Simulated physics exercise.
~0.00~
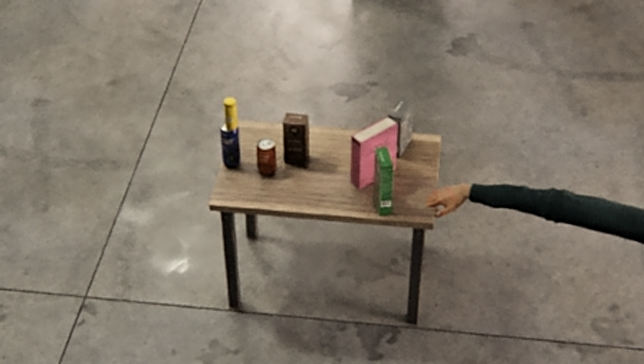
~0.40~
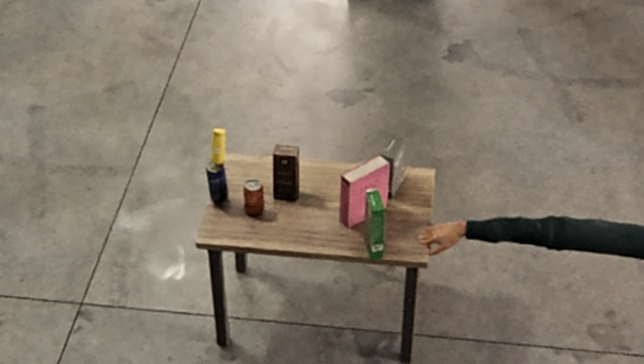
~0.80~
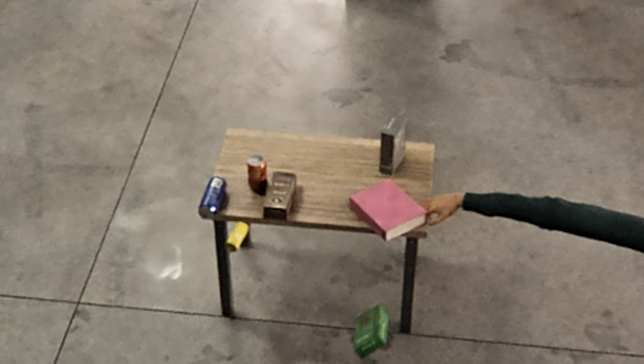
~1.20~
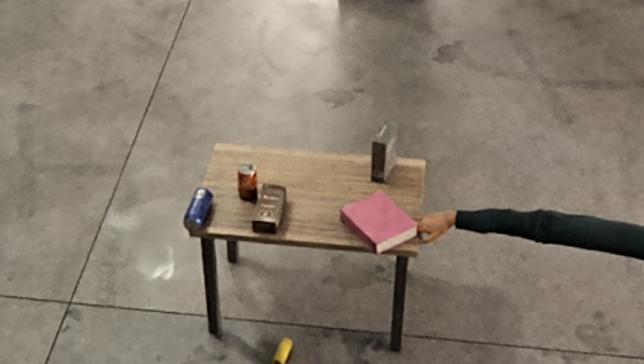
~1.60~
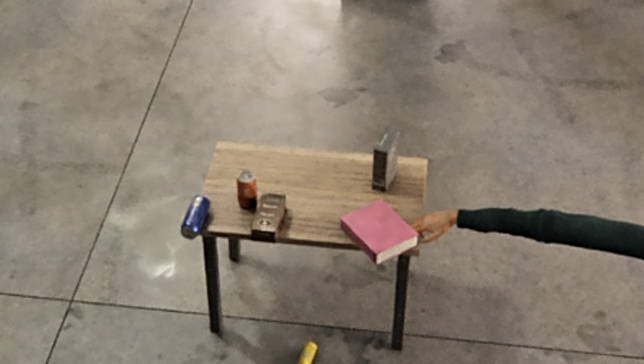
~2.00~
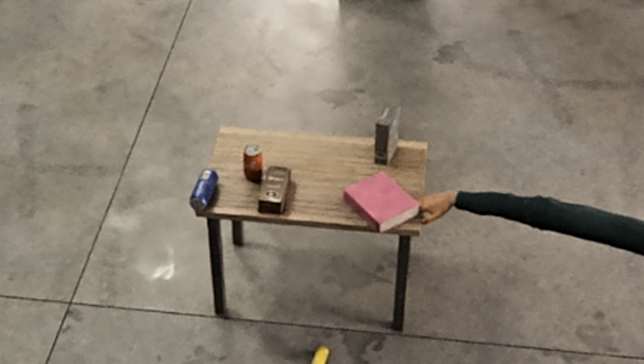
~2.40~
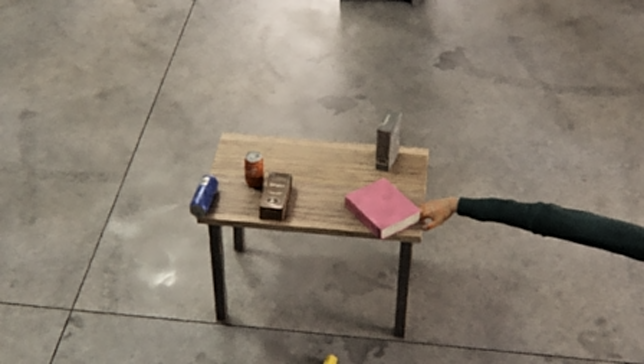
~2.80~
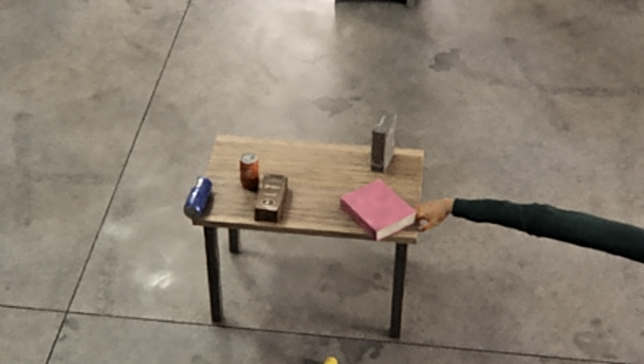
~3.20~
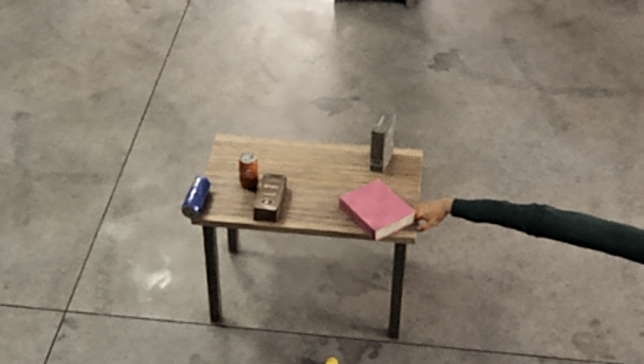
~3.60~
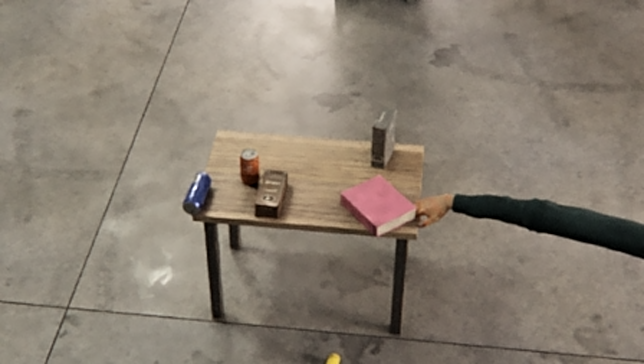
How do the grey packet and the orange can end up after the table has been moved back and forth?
Both stay put, still standing at about their first spots on the tabletop.
